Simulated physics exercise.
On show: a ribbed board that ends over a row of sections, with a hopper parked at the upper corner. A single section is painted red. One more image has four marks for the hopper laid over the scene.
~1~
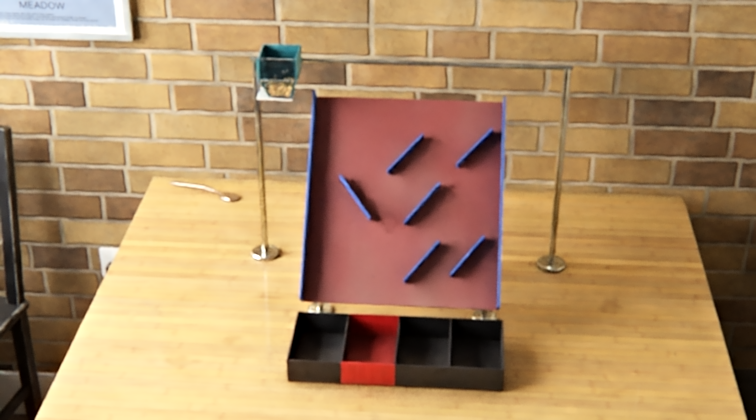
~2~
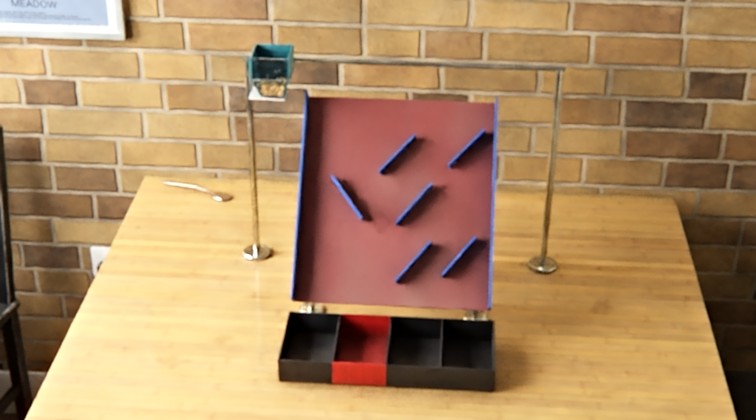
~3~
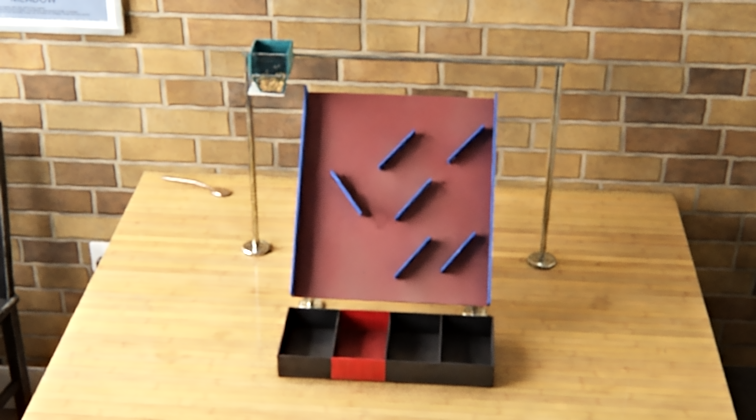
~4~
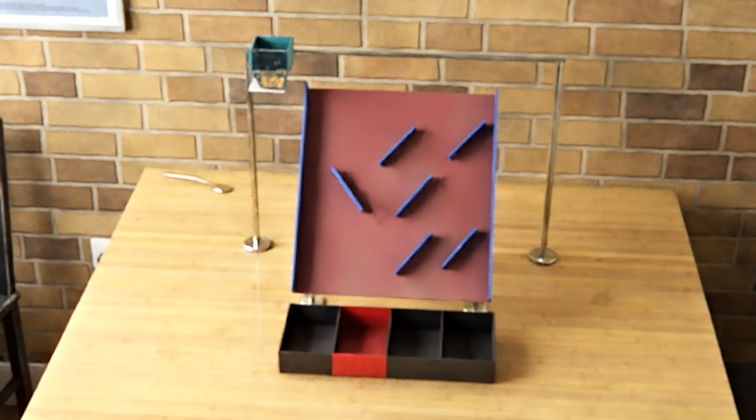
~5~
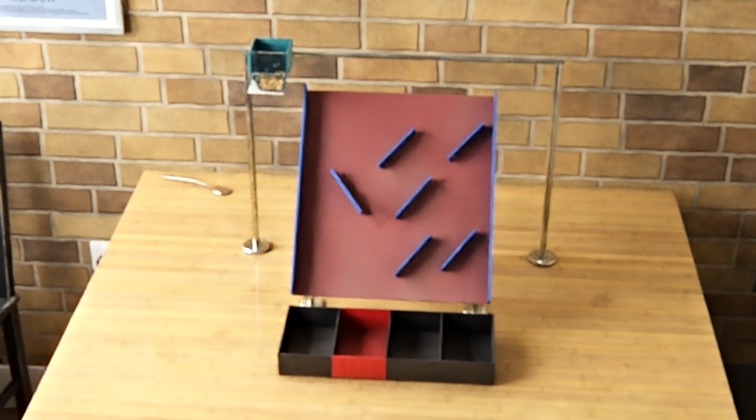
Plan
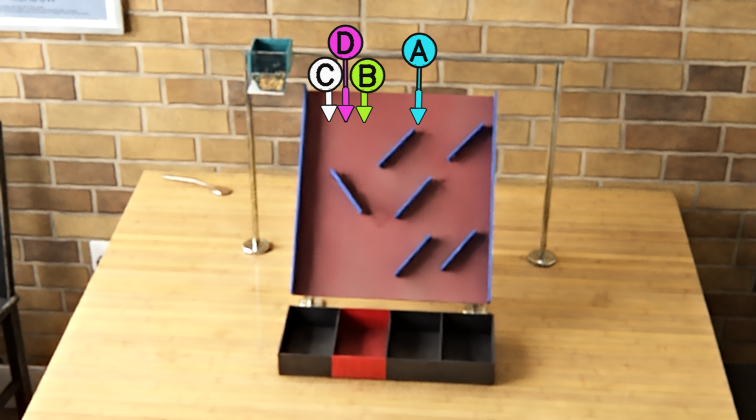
The camera shifts slightly at first and then bobs faintly, looking a little down on a light wooden table against a brick wall, while nothing on the table moves. A teal hopper holding small tan pieces sits on a metal stand at the board's upper left corner. The reddish board carries six slanted blue ribs above four black sections, the second from left red, with a spoon lying at left.
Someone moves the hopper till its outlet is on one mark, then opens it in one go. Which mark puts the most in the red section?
The best mark is B.
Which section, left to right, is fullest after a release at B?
The second from the left.
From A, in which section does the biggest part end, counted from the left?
The second.
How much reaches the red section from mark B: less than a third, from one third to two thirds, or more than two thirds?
It is more than two thirds.
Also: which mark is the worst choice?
Mark C.
On the marked copy, mark A meets the board at (418, 118); mark B meets the board at (364, 116); mark C meets the board at (328, 115); mark D meets the board at (345, 115).
With A, about two thirds in the red section, about a third in other sections.
With B, most in the red section, a small part in other sections, a stray few outside the box.
With C, about a quarter in the red section, about half in other sections, about a quarter outside the box.
With D, about half in the red section, about a quarter in other sections, a small part outside the box.
